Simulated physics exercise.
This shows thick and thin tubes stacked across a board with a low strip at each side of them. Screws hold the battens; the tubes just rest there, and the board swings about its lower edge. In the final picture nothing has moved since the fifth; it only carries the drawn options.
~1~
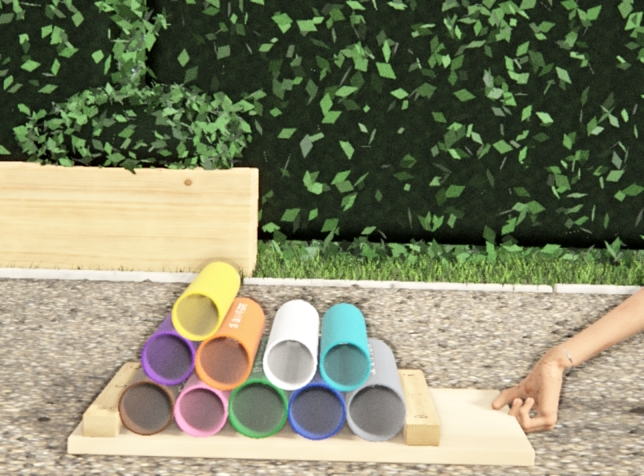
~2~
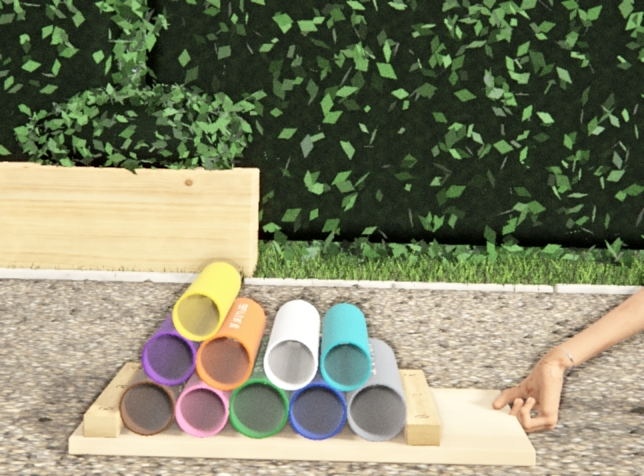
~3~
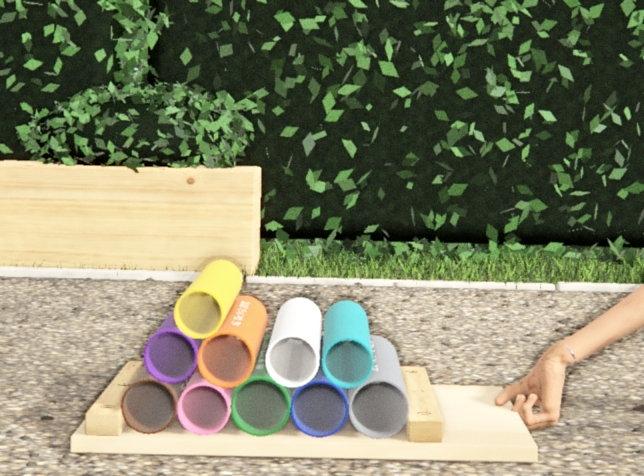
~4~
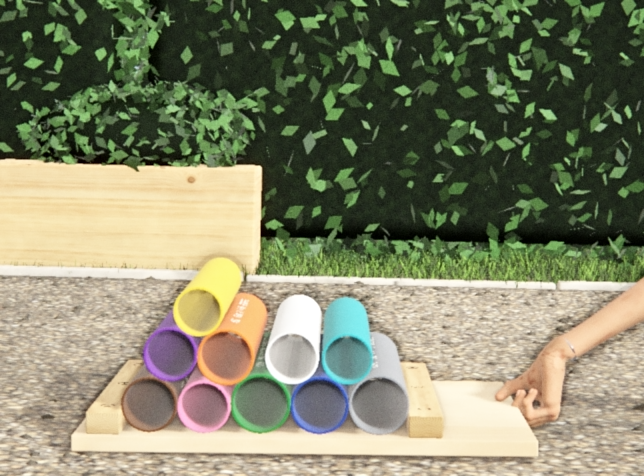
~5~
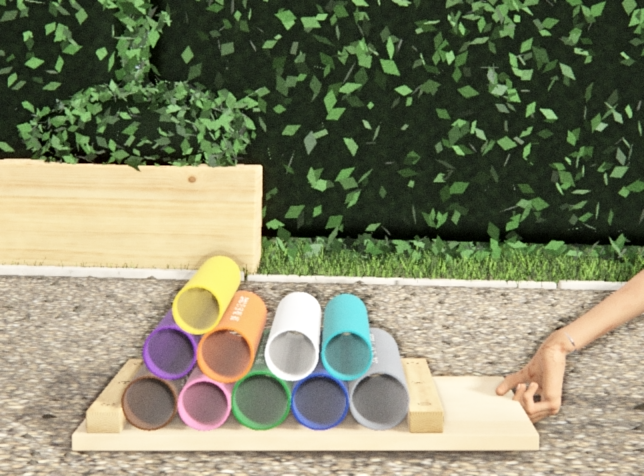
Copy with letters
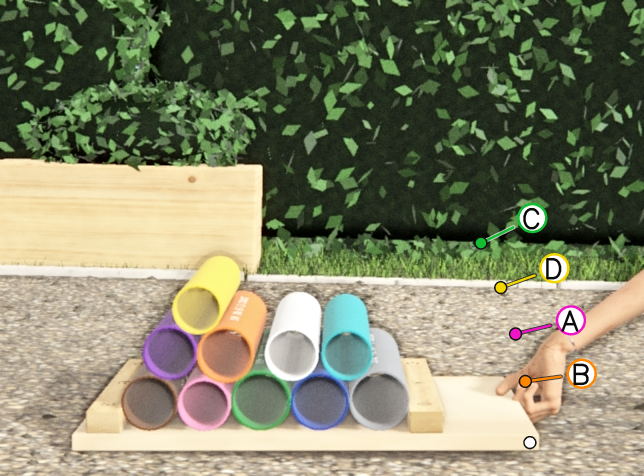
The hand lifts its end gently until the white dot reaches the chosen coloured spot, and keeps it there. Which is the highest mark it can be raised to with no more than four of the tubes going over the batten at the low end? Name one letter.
It can be raised to C.
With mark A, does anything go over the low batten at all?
At A: No.
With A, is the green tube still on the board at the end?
Yes.
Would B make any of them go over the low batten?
No, at B.
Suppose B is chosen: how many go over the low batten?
It comes to none.
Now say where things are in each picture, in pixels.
White tube (290, 363); turquoise tube (345, 366); orange tube (223, 362), in the first frame.
Orange tube (224, 362); purple tube (169, 359), in the second frame.
Board (307, 406); brown tube (149, 406), in the third frame.
Board (308, 403); brown tube (149, 404); pink tube (204, 407), in the fourth frame.
Board (308, 400); brown tube (149, 403); pink tube (204, 405), in the fifth frame.
On the copy, A at (516, 334); B at (525, 381); C at (481, 243); D at (501, 288); the white dot at (530, 443).
On C. First, board at 16°.
Then, board at 28°.
Finally, board at 28°, three over the low batten (orange, purple, yellow).
By contrast, A none over the low batten; B none over the low batten; D two over the low batten (purple, yellow).
